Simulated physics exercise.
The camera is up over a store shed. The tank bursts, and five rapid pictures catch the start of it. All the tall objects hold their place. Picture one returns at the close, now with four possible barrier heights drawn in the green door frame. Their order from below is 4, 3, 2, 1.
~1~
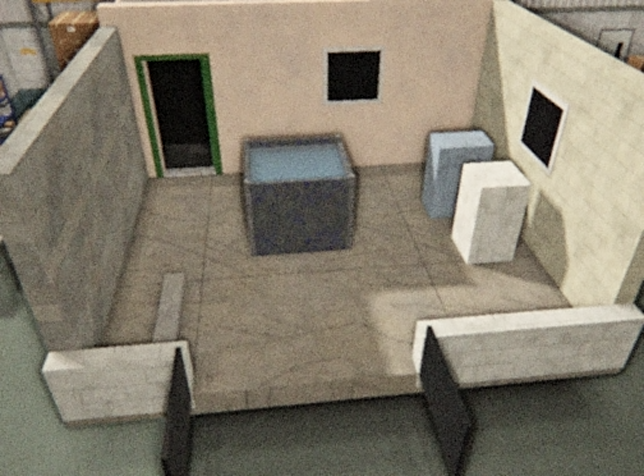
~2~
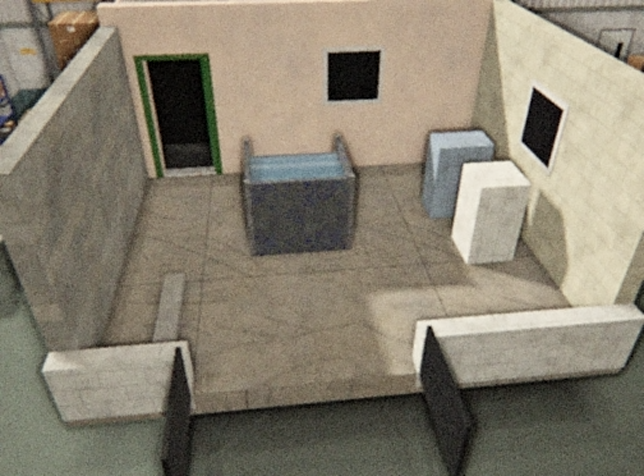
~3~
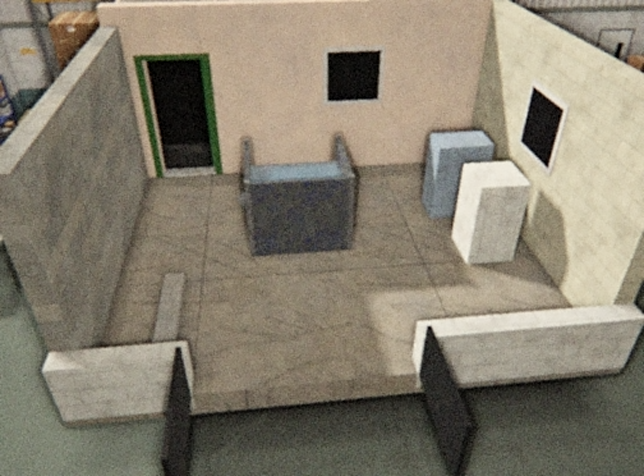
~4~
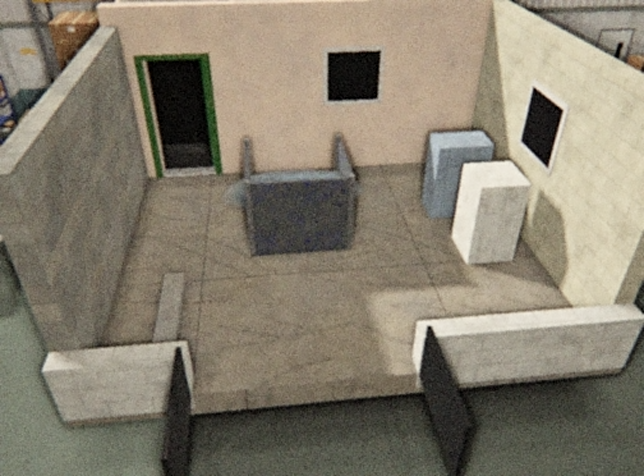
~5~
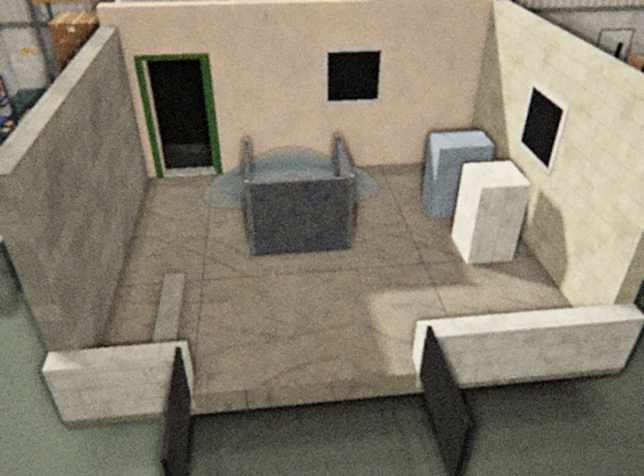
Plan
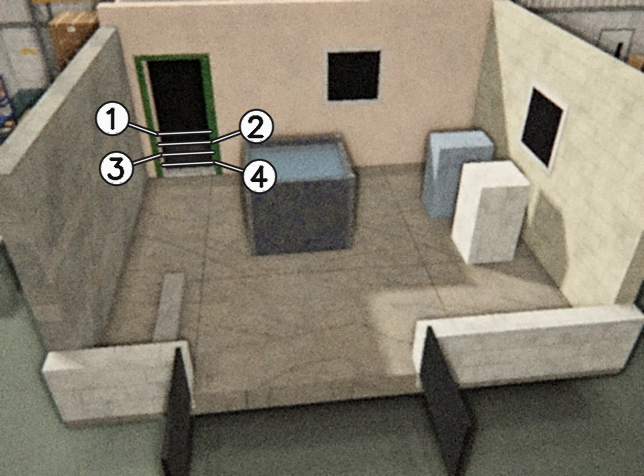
Water sinking inside a dark tank in a roofless store shed, then spreading across the floor behind and beside it.
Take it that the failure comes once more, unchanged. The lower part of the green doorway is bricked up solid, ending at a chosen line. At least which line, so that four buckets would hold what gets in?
Use line 4.
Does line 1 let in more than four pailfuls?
No.
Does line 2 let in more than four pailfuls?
No.
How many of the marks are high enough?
All of them.
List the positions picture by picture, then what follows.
In the first frame, water in the tank at rest, its middle at (296, 164); foot of the green doorway at (190, 175); open gate at (304, 327).
In the second frame, water covers 2 % of the ground, its front hidden from here.
In the third frame, water covers 4 % of the ground, its front hidden from here.
In the fourth frame, water covers 9 % of the ground, its front hidden from here.
In the fifth frame, 13 % of the ground under water, visible out to (364, 174).
In white, 1 at (183, 132); 2 at (185, 143); 3 at (187, 153); 4 at (188, 163); from the bottom up 4, 3, 2, 1.
With 1, nothing gets over.
With 2, nothing gets over.
With 3, nothing gets over.
With 4, a splash gets over, under a bucket.
